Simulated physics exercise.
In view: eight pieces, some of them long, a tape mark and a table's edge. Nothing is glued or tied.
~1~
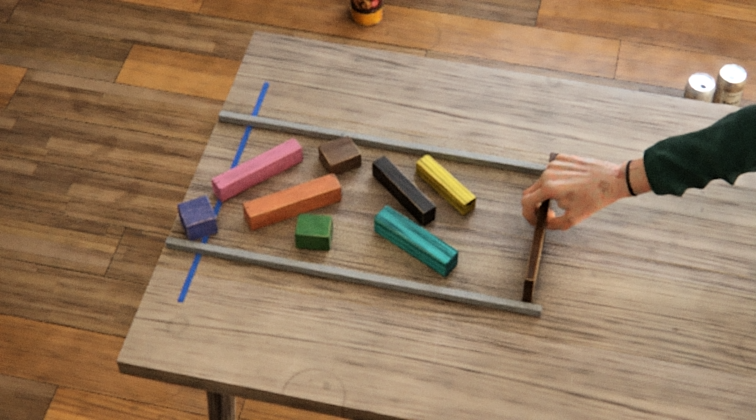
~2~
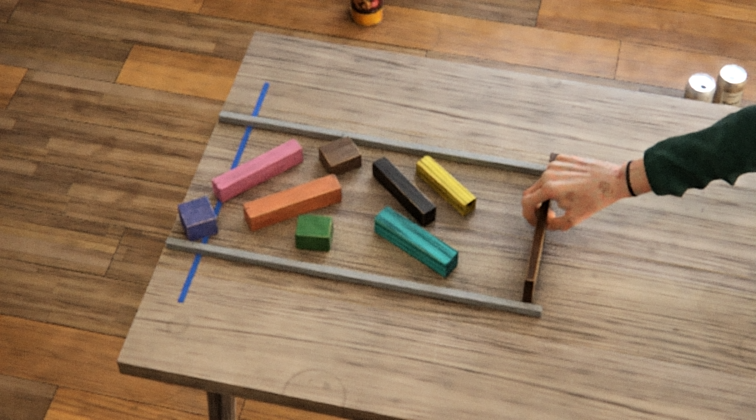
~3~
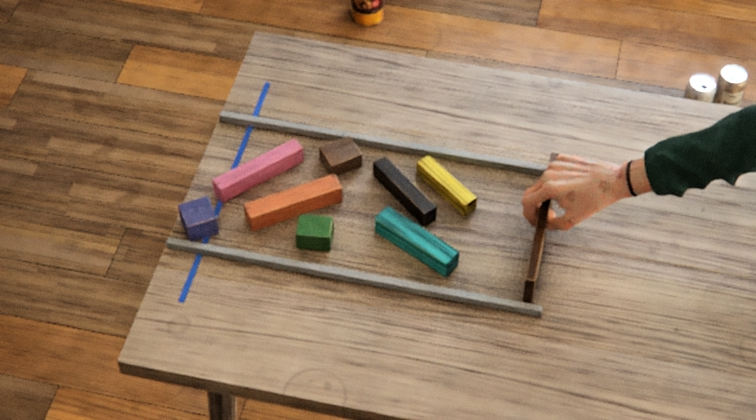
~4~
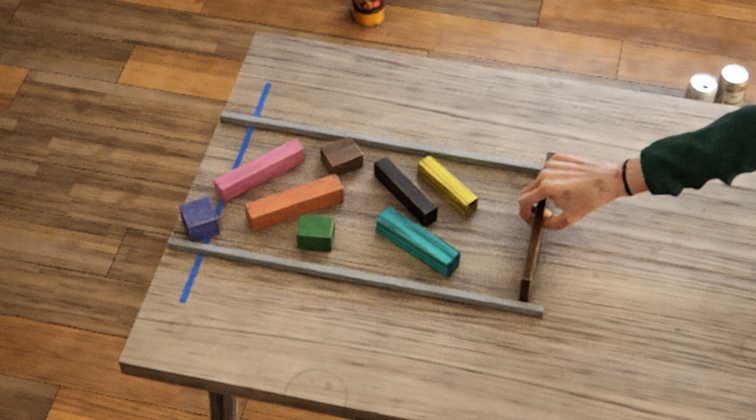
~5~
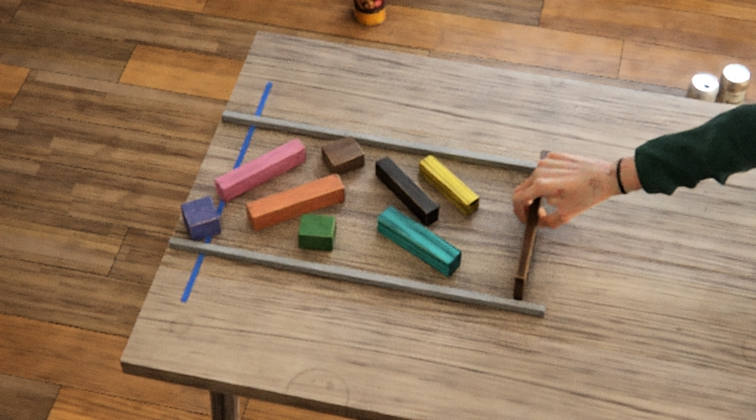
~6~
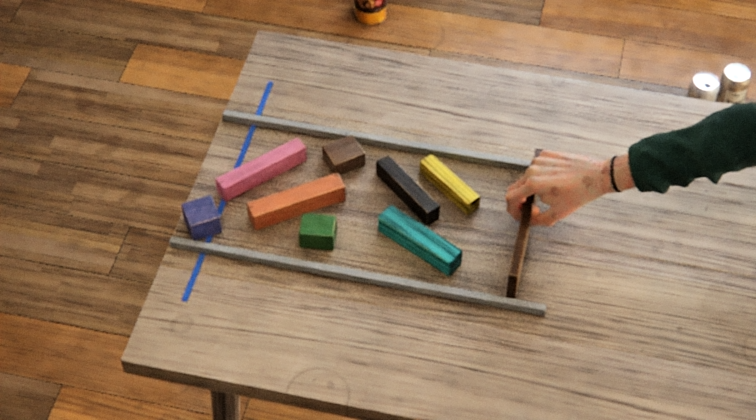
A hand in a dark green sleeve grips a dark upright board at the right of a grey wooden table, seen from above at an angle over a plank floor. Between two grey rails lie yellow, teal, black, brown, green, orange and pink pieces, with a blue block at far left near blue tape. The hand slides the board slightly left, while the pieces stay still.
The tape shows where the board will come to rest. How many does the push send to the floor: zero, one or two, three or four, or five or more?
Outcome: The number that fall off is three or four.
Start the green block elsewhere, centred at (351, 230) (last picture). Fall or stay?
It tumbles off.
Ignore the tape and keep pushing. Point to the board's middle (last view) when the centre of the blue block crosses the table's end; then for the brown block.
At (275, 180) for the blue block; at (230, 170) for the brown block.
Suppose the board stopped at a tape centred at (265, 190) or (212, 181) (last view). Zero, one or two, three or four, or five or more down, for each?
The falls would be either one or two; more than four.
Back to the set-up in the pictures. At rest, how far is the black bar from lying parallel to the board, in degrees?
Near 20 degrees.
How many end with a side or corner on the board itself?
That makes 3.
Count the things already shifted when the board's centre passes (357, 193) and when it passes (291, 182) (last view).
By then 6, and 8.
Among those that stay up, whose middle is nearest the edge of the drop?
That is the brown block.
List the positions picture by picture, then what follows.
In the first picture, blue block (198, 219); pink bar (258, 170); orange bar (293, 202); board (541, 227); tape (227, 185).
In the second picture, pink bar (258, 170); board (541, 227).
In the third picture, orange bar (294, 202); black bar (404, 191).
In the fourth picture, blue block (200, 219); brown block (342, 157).
In the fifth picture, pink bar (261, 170); yellow stick (449, 185).
In the sixth picture, blue block (202, 218); pink bar (262, 169); orange bar (297, 201); board (526, 222); tape (231, 184).
Early on, none off yet; blue block at rest near (202, 218); pink bar at rest near (262, 169); orange bar at rest near (297, 201).
A while later, none off yet; blue block at rest near (202, 218); pink bar at rest near (262, 169); orange bar travelled a little near (275, 193).
Further along, none off yet; blue block travelled about its own width near (177, 217); pink bar travelled about its own width near (201, 155); orange bar travelled about its own width near (213, 177).
Finally, the number that fall off is three or four; lost, green block, orange bar, pink bar and blue block.
